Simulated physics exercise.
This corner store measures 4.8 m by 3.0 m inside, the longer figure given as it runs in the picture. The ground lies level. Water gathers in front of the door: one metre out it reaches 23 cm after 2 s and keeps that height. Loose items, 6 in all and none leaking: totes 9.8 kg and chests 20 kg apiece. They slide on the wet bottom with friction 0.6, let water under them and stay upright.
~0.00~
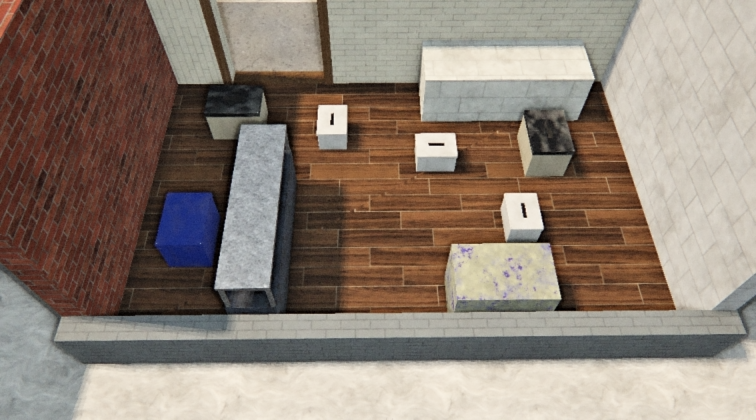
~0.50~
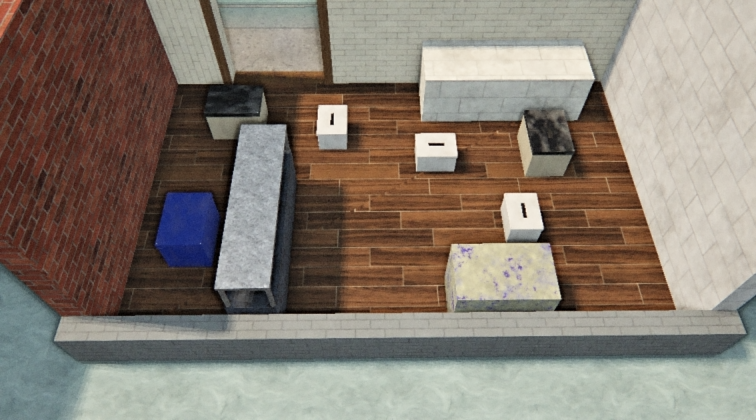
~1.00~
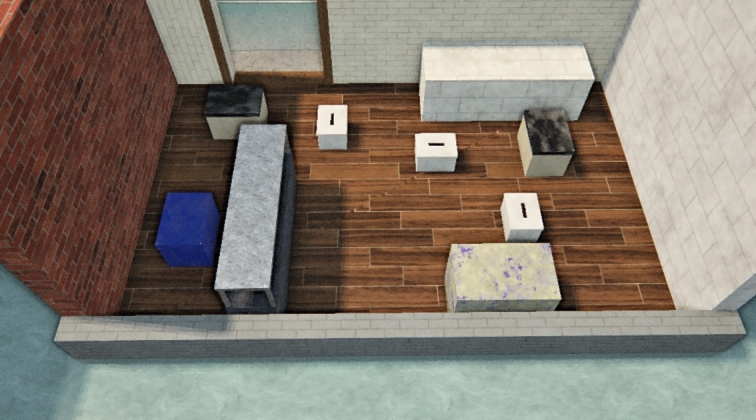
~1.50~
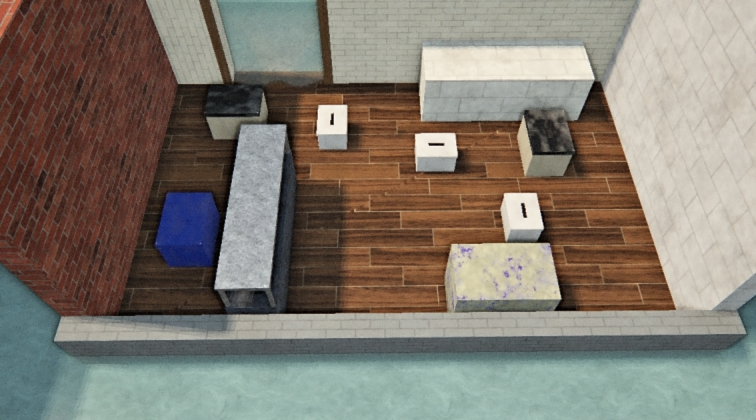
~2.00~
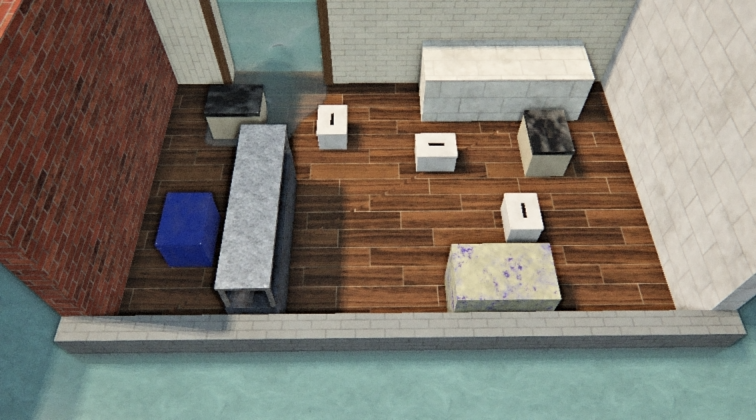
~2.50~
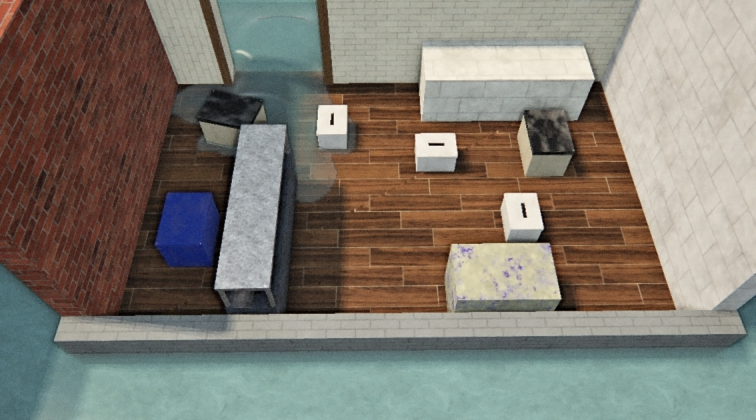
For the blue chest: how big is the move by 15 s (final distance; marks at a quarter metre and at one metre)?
Blue chest moves a short way.
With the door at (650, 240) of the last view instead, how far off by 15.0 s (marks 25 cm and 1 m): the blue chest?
In that case the blue chest slides a little.
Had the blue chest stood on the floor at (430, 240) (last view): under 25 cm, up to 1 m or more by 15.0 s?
It travels far.
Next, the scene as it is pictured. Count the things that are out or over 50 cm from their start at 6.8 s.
3 of them.
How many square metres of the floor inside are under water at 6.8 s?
Some 11.5 m2.
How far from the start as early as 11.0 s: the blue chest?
About 40 cm.
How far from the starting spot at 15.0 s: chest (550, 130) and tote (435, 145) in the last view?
In that order: 120 cm, 200 cm.
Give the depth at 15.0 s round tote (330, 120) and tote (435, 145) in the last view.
Roughly 16 and 22 cm.
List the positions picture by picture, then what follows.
In the first frame, the blue chest at (184, 218), on the bottom; water covers 0.0 m2; 0 of 6 have shifted.
In the second frame, the blue chest at (184, 218) rests on the ground; water covers 0.0 m2; 0 of 6 have shifted.
In the third frame, the blue chest at (184, 218), on the bottom; 0.0 m2 under water; 0 of 6 have shifted.
In the fourth frame, the blue chest at (184, 218), on the bottom; water covers 0.0 m2; 0 of 6 have shifted.
In the fifth frame, the blue chest at (184, 218) rests on the ground; 0.6 m2 under water; 0 of 6 have shifted.
In the sixth frame, the blue chest at (184, 218) rests on the ground; 1.6 m2 under water; 1 of 6 have shifted.
After 3.5 s the blue chest is near (183, 220), 0.0 m from its start, aground; 0 afloat.
After 6.8 s the blue chest is near (161, 280), 0.7 m from its start, afloat; 2 afloat.
After 11.0 s the blue chest is near (158, 257), 0.4 m from its start, afloat; 4 afloat.
After 15.0 s the blue chest is near (145, 275), 0.6 m from its start, afloat; 6 afloat.
